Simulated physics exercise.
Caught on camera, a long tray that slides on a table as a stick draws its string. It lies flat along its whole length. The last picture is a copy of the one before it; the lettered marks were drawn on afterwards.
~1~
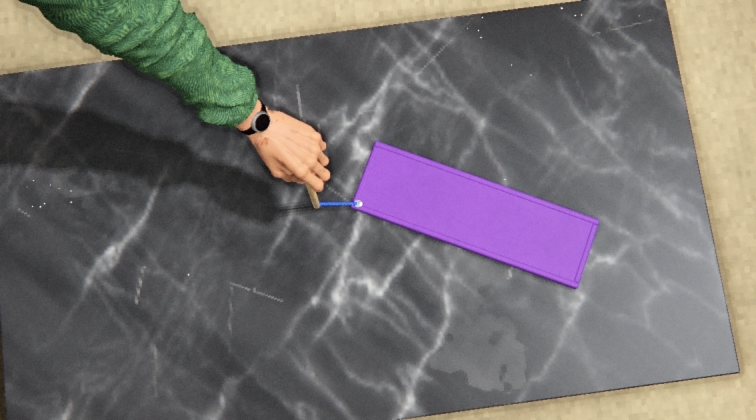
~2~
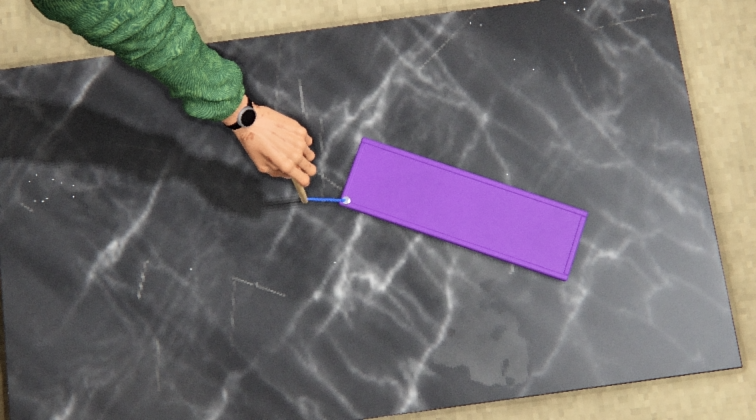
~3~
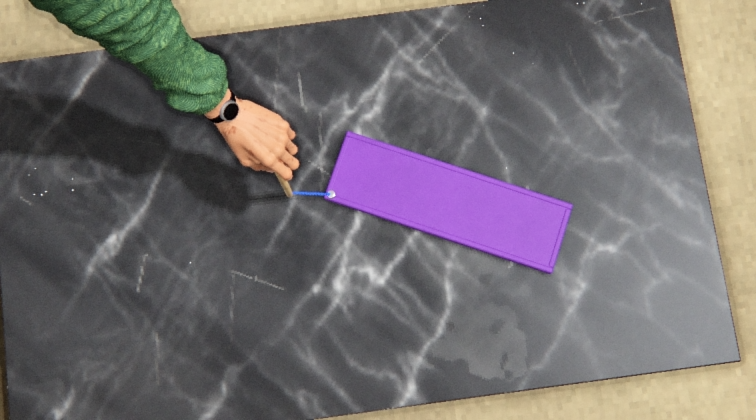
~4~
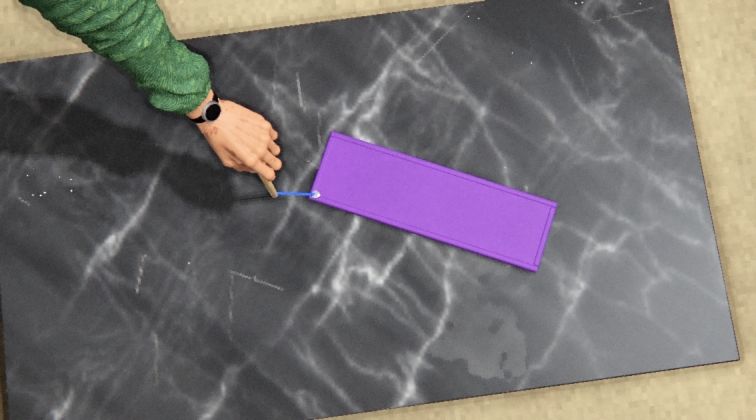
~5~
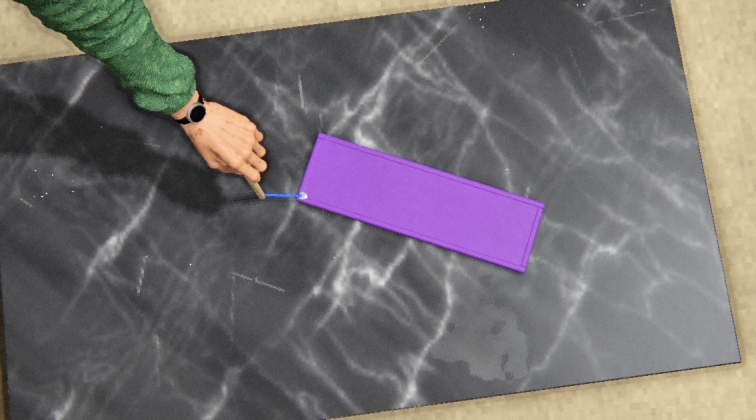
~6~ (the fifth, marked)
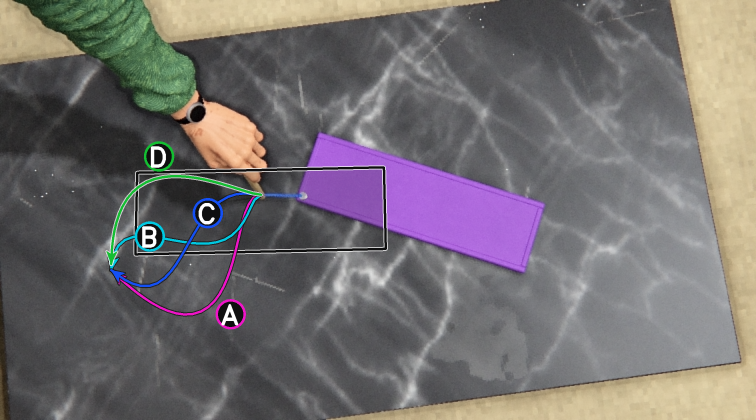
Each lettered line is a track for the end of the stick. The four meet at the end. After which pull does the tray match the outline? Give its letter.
Line D does it.
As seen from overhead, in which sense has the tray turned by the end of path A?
Anticlockwise.
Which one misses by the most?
That is A.
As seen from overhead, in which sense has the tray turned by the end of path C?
Anticlockwise.
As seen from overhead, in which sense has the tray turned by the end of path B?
It turns anticlockwise.
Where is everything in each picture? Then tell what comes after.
The first picture shows purple tray (475, 213).
The second picture shows purple tray (463, 208).
The third picture shows purple tray (448, 201).
The fourth picture shows purple tray (433, 201).
The fifth picture shows purple tray (420, 201).
On the marked copy, A from (261, 195) via (215, 301) to (113, 272); B from (261, 195) via (183, 242) to (111, 270); C from (261, 195) via (185, 249) to (111, 270); D from (261, 195) via (162, 177) to (111, 264); the outline at (260, 211).
Taking D. A third of the way, foot of the stick (188, 177), middle of the tray (346, 194).
Two thirds of the way, foot of the stick (123, 207), middle of the tray (282, 194).
When it is over, foot of the stick (112, 270), middle of the tray (260, 210); it lies in the outline.
As for the rest, A leaves its middle at (272, 256); B leaves its middle at (267, 229); C leaves its middle at (270, 237).
